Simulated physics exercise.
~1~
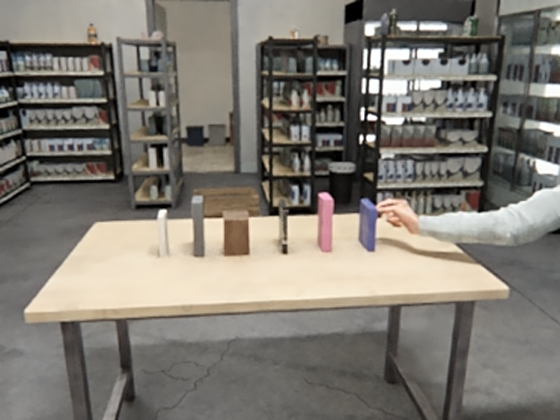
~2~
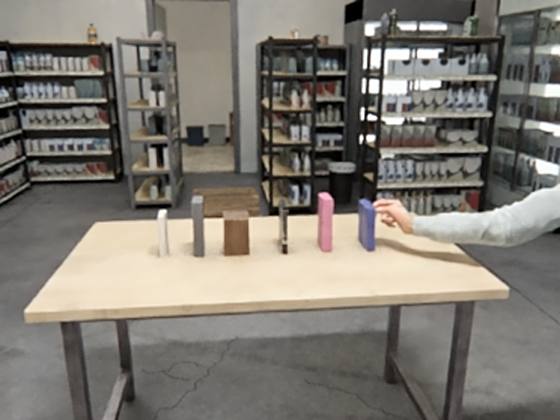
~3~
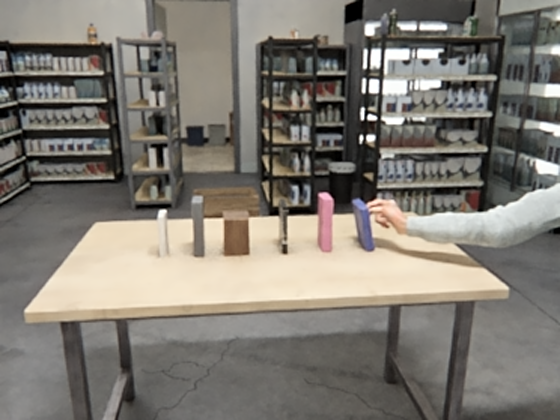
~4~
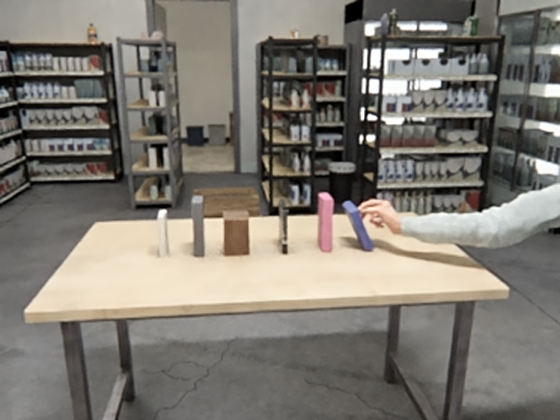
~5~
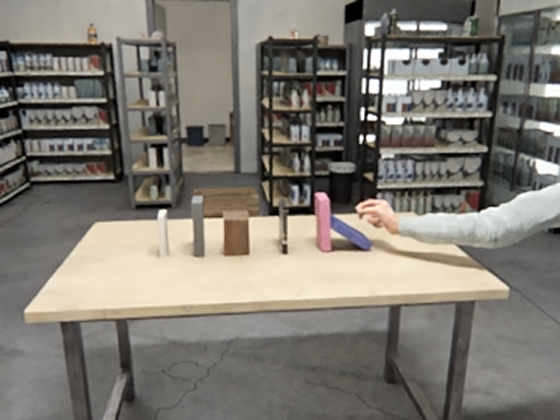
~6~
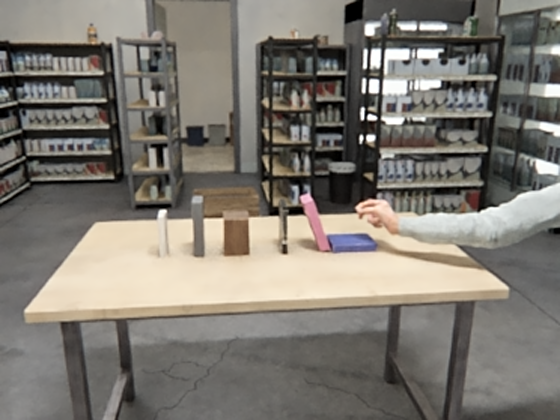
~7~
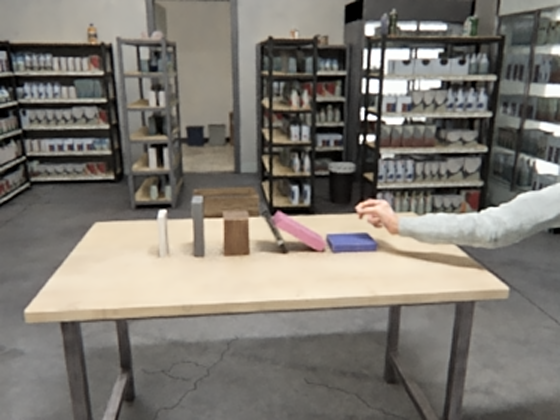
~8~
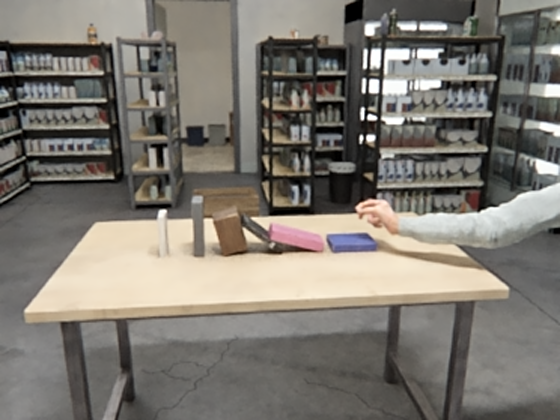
The clip shows a hand tipping a blue block leftward at the right end of a row on a table, toppling the pink board and black packet in turn, until the brown block leans left while the grey and white boards still stand.
